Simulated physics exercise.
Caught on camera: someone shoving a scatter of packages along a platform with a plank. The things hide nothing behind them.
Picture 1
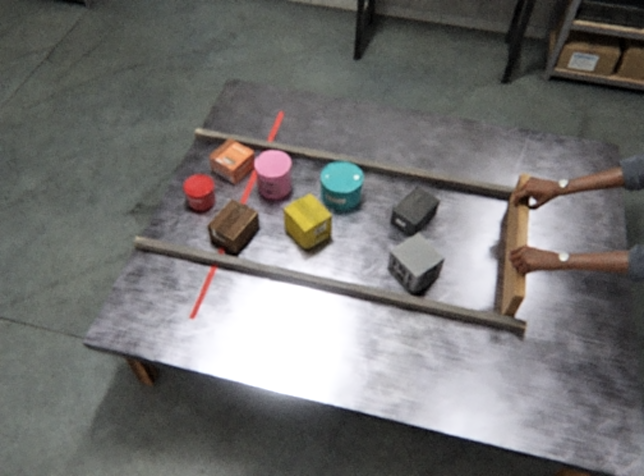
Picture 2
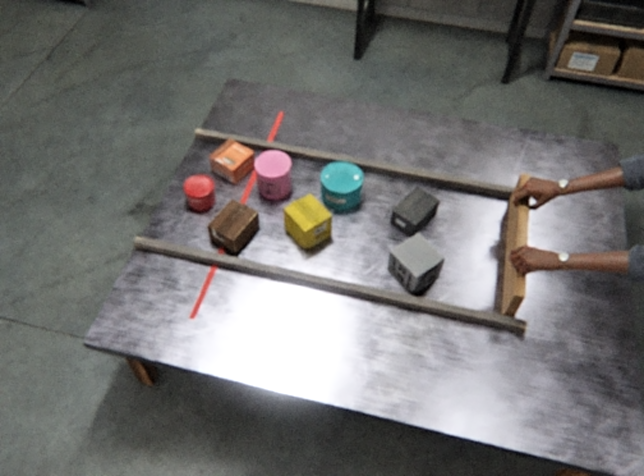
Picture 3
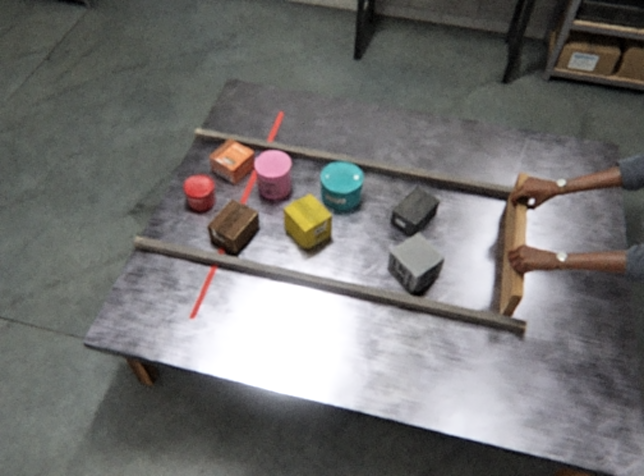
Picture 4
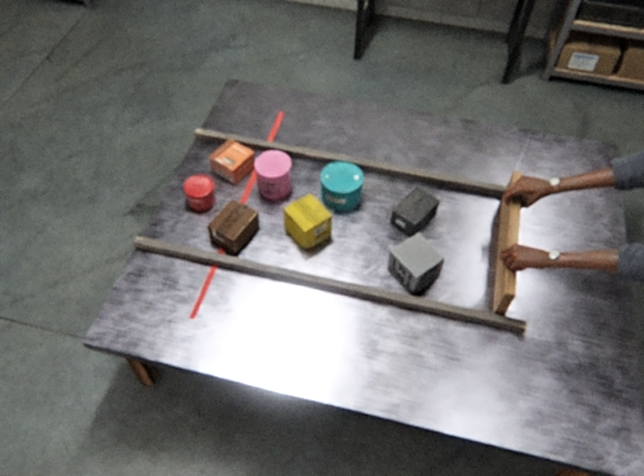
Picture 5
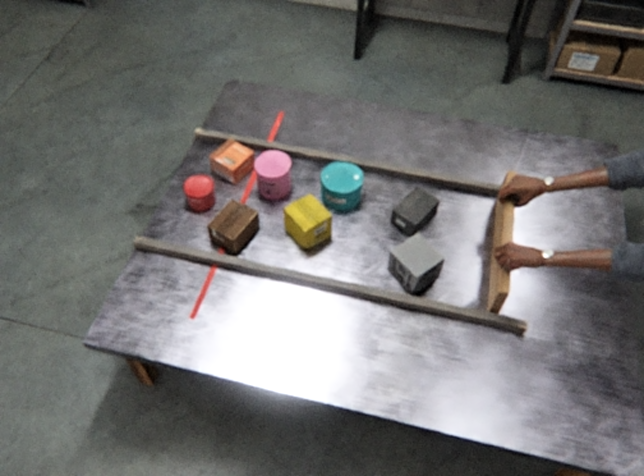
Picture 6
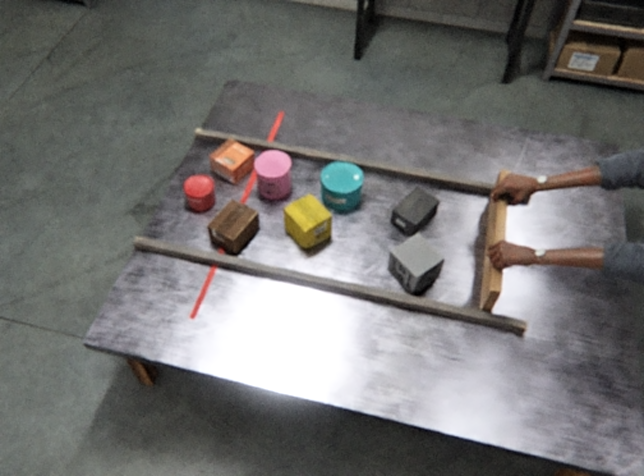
A person's hands held a wooden plank at the right end of a table scattered with colourful boxes and tubs, then slid it slightly left between two rails, while the packages stayed still.
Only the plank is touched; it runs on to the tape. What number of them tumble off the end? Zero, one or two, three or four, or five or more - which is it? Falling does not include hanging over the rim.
When it halts, one, or two, of them have come off.
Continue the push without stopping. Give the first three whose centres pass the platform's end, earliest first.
Order, earliest first: The red pail, next the orange box, last the pink pail.
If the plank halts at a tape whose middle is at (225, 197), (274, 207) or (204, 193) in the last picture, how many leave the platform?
Down on the ground: 3, 0 and 5.
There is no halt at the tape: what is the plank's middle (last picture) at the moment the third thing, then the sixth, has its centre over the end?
Its middle is around (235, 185) and later (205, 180).
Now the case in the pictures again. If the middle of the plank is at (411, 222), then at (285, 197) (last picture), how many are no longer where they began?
Counts: 2 and 8.
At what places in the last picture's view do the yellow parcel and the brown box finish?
The yellow parcel ends up near (201, 197), and the brown box near (169, 219).
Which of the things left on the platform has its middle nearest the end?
It's the pink pail that ends nearest.
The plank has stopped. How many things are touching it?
The count comes out at 2.
Soon after, none off yet; red pail at rest near (200, 193); orange box at rest near (233, 161); brown box at rest near (234, 226).
In the end, the number that fall off is one or two; gone, orange box and red pail.
